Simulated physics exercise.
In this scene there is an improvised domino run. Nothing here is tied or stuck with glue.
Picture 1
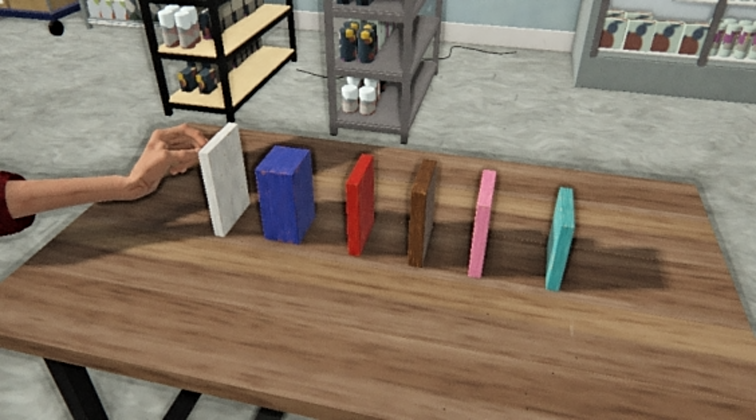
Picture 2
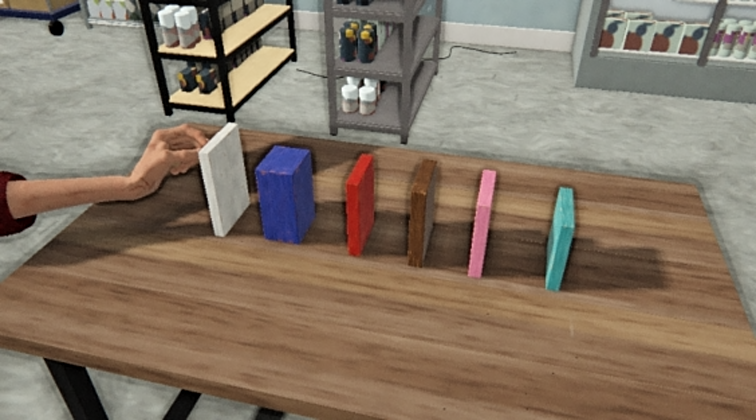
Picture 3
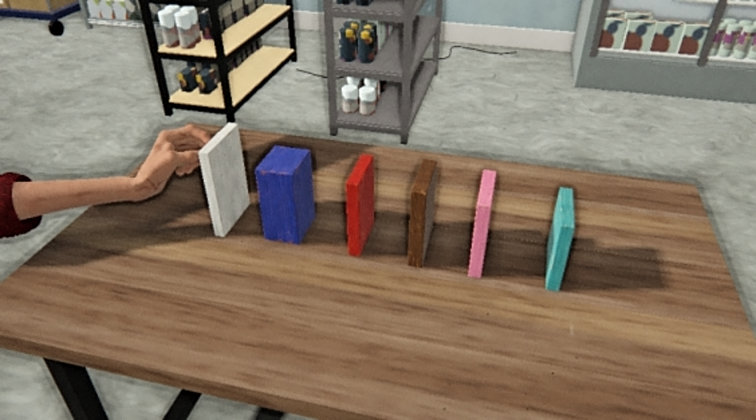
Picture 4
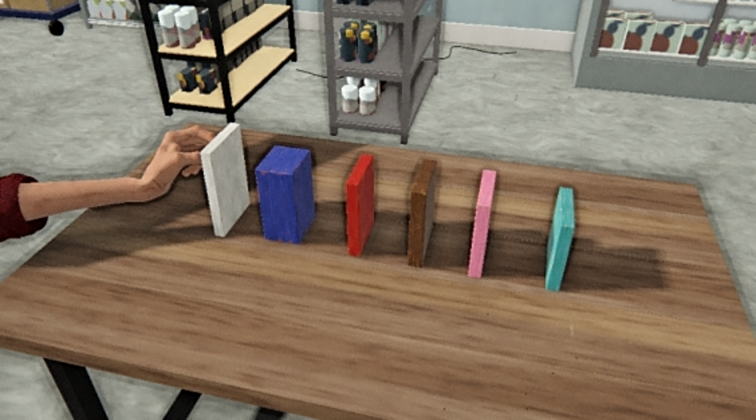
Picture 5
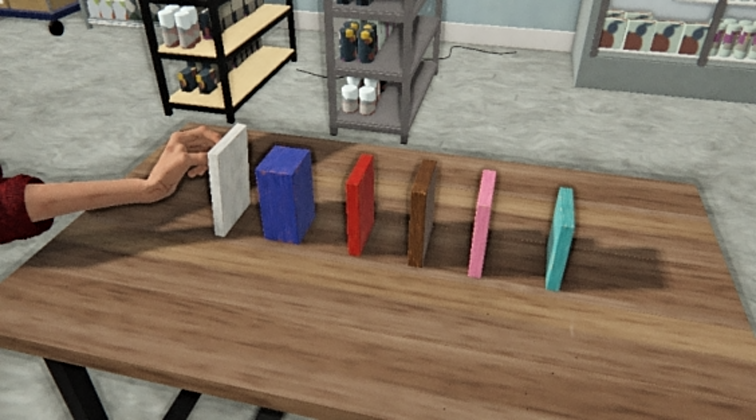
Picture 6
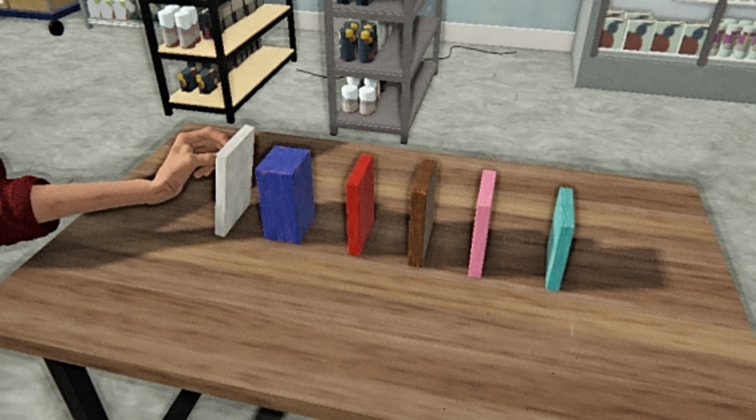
A hand at the left of a wooden table pushed the top of a white board, tilting it slightly right toward a thick blue block, while the red, brown, pink and teal pieces stood still.
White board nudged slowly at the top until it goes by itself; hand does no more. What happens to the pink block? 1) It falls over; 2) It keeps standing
It keeps standing (2).
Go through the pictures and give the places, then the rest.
The first picture shows pink block (482, 224); blue block (287, 195).
The second picture shows red block (361, 206); blue block (287, 195).
The third picture shows brown board (422, 214); red block (361, 206).
The fourth picture shows white board 1° over; blue block (287, 195); brown board (422, 214).
The fifth picture shows white board 6° over; red block (361, 206); blue block (287, 195).
The sixth picture shows white board 11° over; pink block (482, 224); brown board (422, 214).
Then, 0.10 s on from there, white board 20° over.
Then, 0.20 s on from there, white board 26° over.
Then, 0.50 s on from there, pink block resting near (482, 224).
In the end, all 4 unmoved. At the end, from the last picture's camera, pink block near (482, 224).
